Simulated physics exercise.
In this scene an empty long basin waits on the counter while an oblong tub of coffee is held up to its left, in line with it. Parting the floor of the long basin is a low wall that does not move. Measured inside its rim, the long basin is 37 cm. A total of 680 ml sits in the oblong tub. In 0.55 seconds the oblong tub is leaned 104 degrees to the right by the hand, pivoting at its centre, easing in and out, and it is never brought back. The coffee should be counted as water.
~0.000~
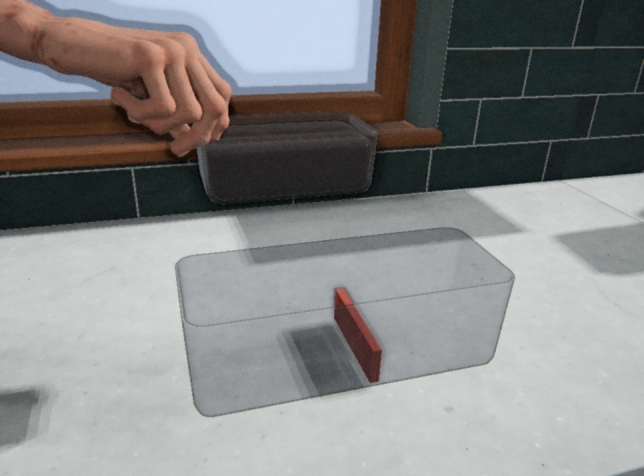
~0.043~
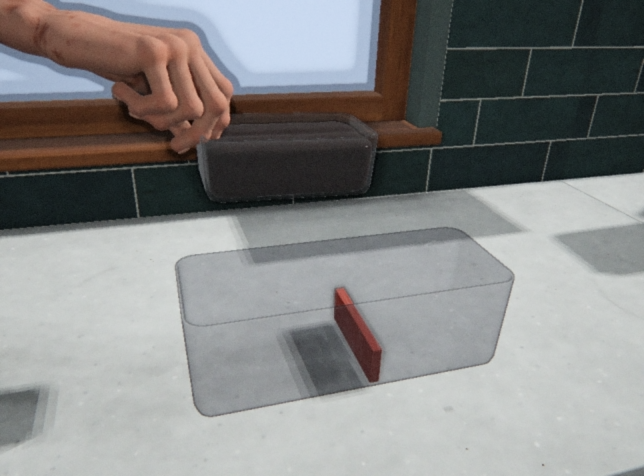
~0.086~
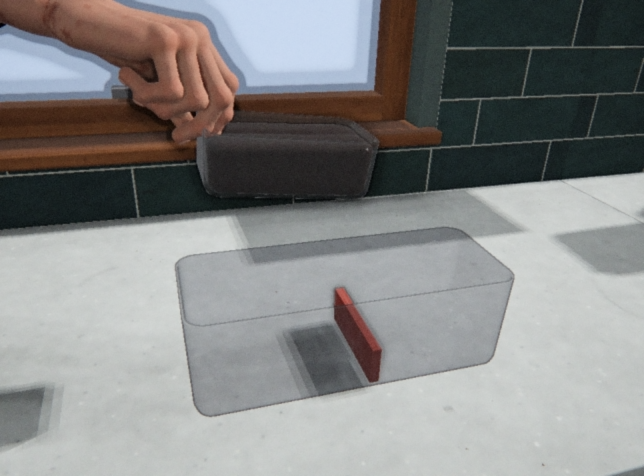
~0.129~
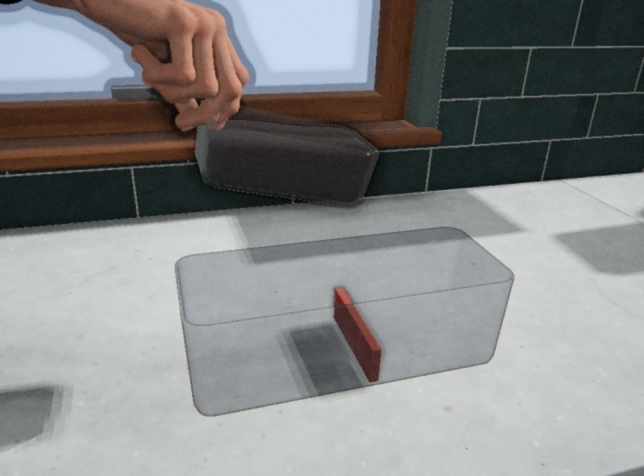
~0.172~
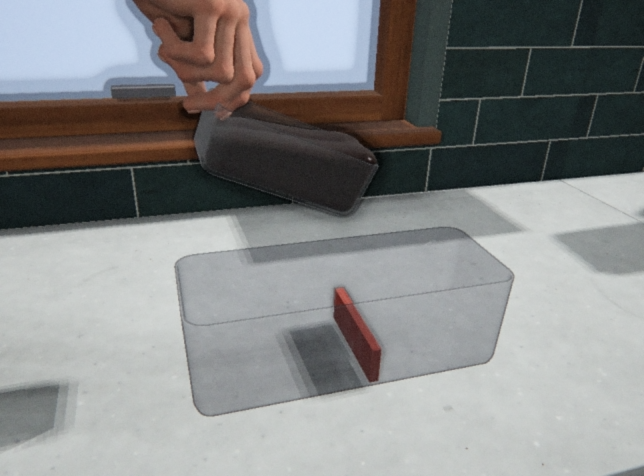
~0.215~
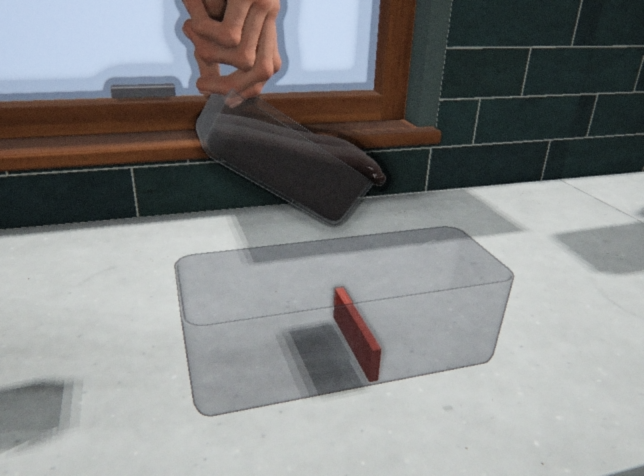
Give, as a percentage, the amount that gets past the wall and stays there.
Past the wall: About 77 %.
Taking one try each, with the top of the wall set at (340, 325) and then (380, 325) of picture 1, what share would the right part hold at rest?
First 80, then 50 per cent.
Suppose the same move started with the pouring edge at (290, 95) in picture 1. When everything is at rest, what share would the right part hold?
20 %.
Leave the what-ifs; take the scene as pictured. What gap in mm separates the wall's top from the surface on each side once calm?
Left roughly 42 mm; right roughly 22 mm.
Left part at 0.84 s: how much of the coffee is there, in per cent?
Near 16 in a hundred.
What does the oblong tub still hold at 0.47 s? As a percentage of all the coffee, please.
Still held: Roughly 8 % of the total.
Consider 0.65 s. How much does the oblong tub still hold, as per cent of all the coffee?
Around 1 in a hundred is still there.
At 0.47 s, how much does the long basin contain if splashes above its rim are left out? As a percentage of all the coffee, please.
I'd put it near 54 percent.
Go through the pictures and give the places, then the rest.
Tilt 0°; pouring edge (363, 124); surface from (201, 138) to (359, 131); the long basin's rim runs from (180, 291) to (486, 252); the wall's top is at (357, 318), in the first frame.
Tilt 2°; pouring edge (363, 126); surface from (201, 137) to (359, 131), in the second frame.
Tilt 6°; pouring edge (364, 133); surface from (202, 134) to (359, 134), in the third frame.
Tilt 13°; pouring edge (365, 143); surface from (204, 131) to (361, 138), in the fourth frame.
Tilt 23°; pouring edge (363, 156); surface from (205, 127) to (357, 146); 3 per cent is over the edge, in the fifth frame.
Tilt 35°; pouring edge (359, 171); surface from (202, 123) to (339, 147); 9 per cent is over the edge, in the sixth frame.
After 0.47 s the tilt is 98° and 8 per cent is still to pour, 0 is left of the wall and 54 right of it.
After 0.65 s the tilt is 104° and 1 per cent is still to pour, 10 is left of the wall and 76 right of it.
After 0.84 s the tilt is 104° and 0 per cent is still to pour, 16 is left of the wall and 78 right of it.
After 1.05 s the tilt is 104° and 0 per cent is still to pour, 18 is left of the wall and 77 right of it.
In the end 18 per cent lies left of the wall, 77 right of it and 5 outside.
